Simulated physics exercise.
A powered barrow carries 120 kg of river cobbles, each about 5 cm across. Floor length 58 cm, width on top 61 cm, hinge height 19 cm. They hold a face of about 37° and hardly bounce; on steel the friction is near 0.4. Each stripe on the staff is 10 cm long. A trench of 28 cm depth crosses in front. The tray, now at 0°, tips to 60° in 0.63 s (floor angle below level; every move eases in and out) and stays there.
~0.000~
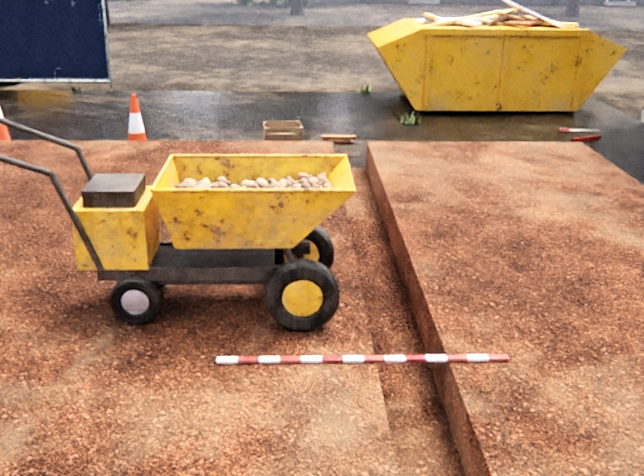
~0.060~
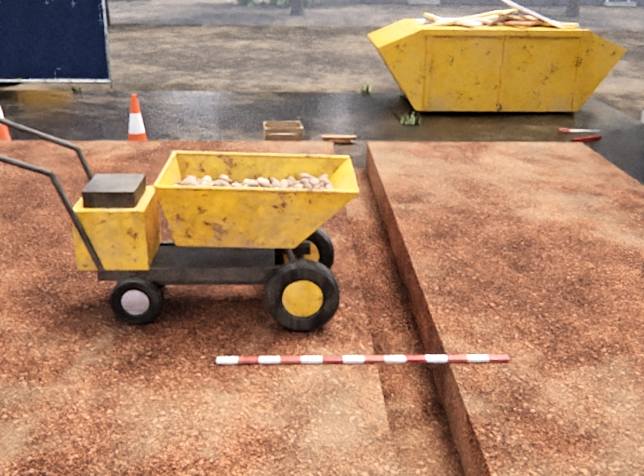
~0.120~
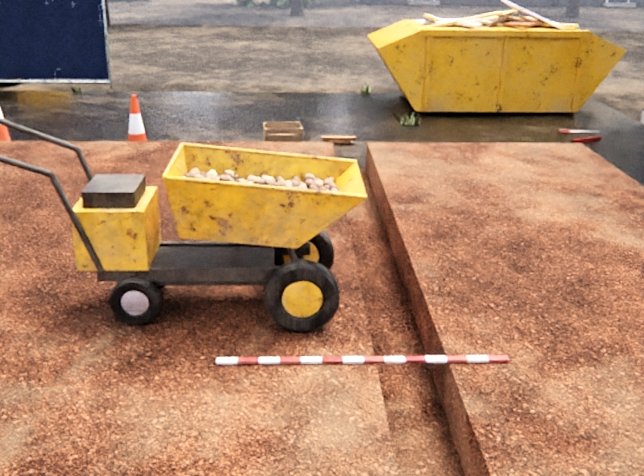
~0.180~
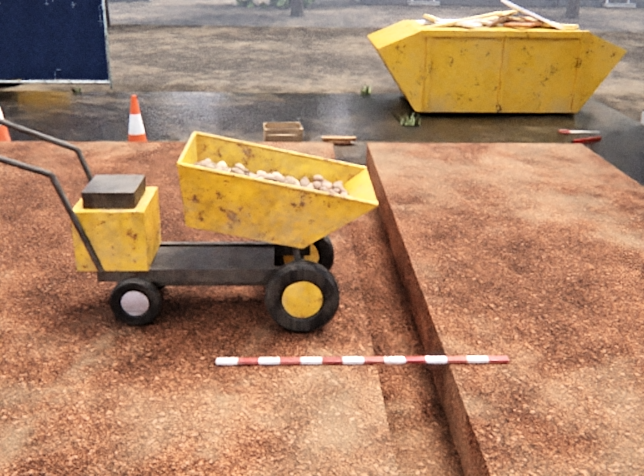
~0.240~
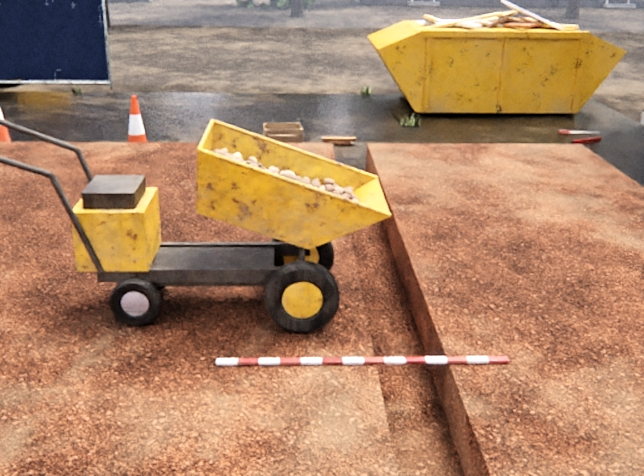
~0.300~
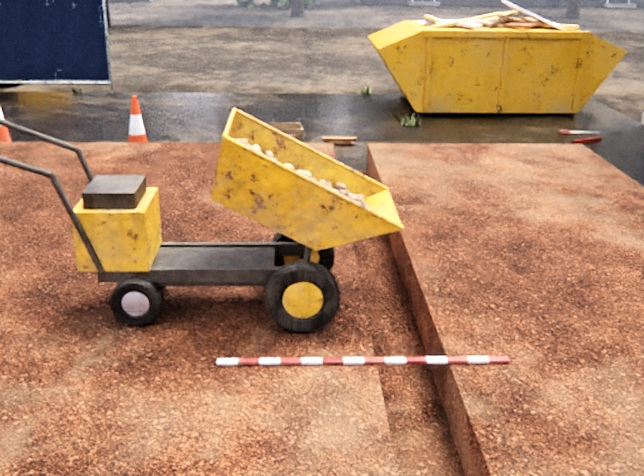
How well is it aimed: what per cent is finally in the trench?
Some 29 per cent of it.
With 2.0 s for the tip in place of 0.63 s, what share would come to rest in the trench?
In that case some 40 per cent.
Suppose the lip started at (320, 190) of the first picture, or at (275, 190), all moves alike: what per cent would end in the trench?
About 60 and 90 per cent.
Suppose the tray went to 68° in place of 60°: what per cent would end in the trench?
It would be near 20 per cent.
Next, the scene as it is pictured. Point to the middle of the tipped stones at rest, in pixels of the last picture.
Around (458, 301).
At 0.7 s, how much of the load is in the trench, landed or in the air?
Some 0 per cent.
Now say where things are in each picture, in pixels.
The first frame shows lip at (355, 191), floor tilted 0°, highest stones at (257, 185).
In the second frame, the tray is at 2°, its lip at (358, 193); the top of the load is at (237, 184); the stones move at 0.4 m/s on average.
The third frame shows lip at (366, 197), floor tilted 6°, highest stones at (204, 178); the stones move at 0.8 m/s on average.
In the fourth frame, the tray is at 12°, its lip at (378, 205); the top of the load is at (210, 168); the stones move at 1.0 m/s on average.
The fifth frame shows lip at (390, 215), floor tilted 19°, highest stones at (222, 157); the stones move at 1.2 m/s on average.
In the sixth frame, the tray is at 28°, its lip at (403, 228); the top of the load is at (241, 147); the stones move at 1.3 m/s on average.
After 0.5 s the floor is at 50°; 100 % in the tray; the foremost stones are at (393, 245).
After 0.7 s the floor is at 60°; 92 % in the tray, 2 % in the trench, 6 % past the trench; the foremost stones are at (460, 286).
After 1.1 s the floor is at 60°; 43 % in the tray, 2 % in the trench, 56 % past the trench; the foremost stones are at (564, 311).
After 3.0 s the floor is at 60°; 0 % in the tray, 29 % in the trench, 71 % past the trench; the foremost stones are past the picture's edge.
